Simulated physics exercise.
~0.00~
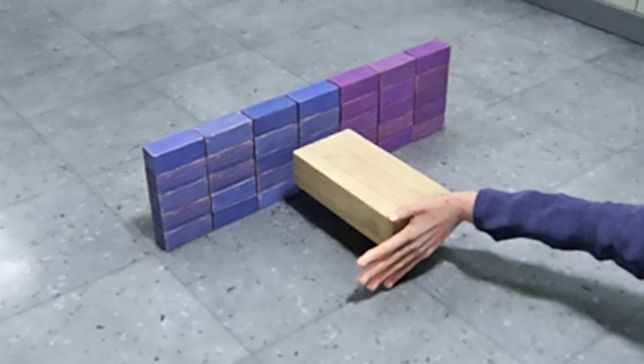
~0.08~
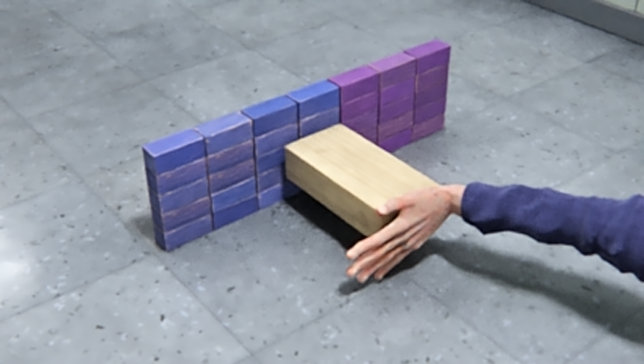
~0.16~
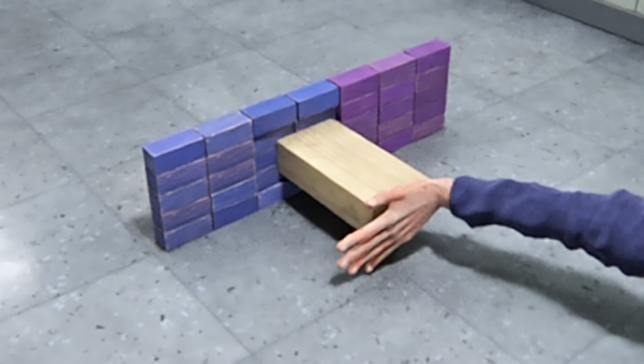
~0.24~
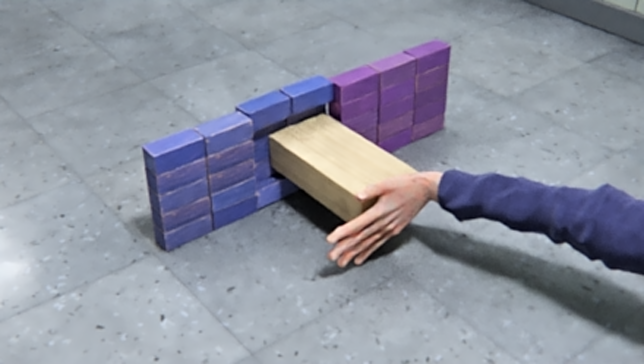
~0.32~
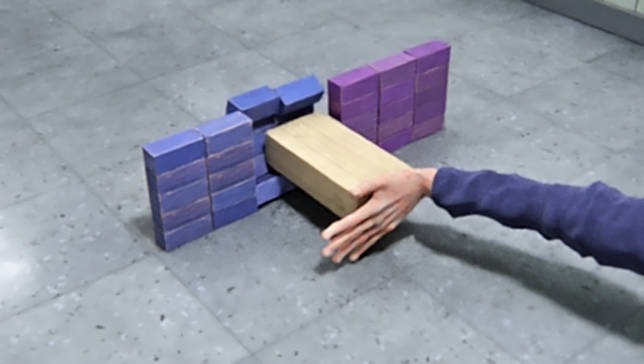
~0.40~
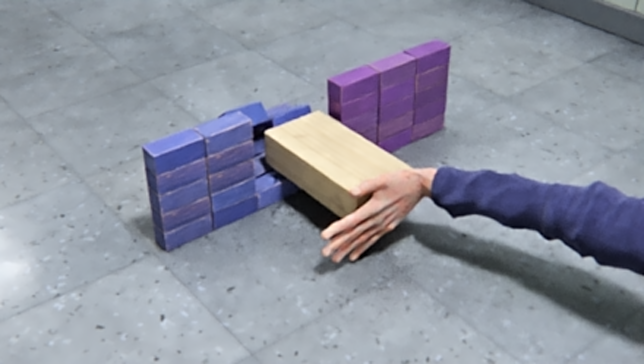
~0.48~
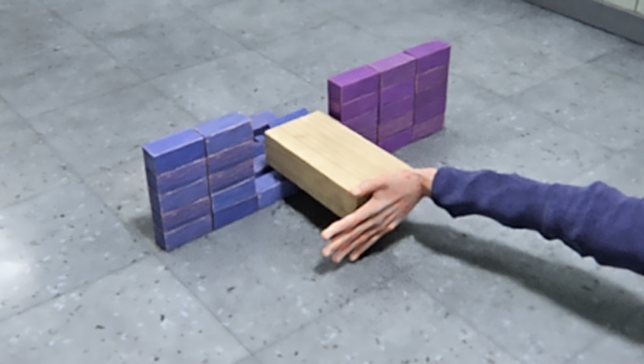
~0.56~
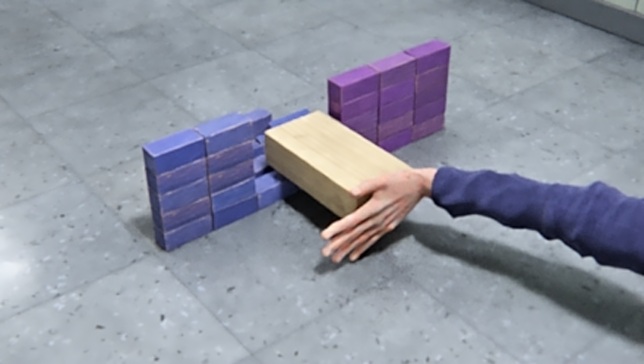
Hand pushing a long wooden block into a blue and purple block wall, toppling middle blue blocks backwards and leaving a gap.
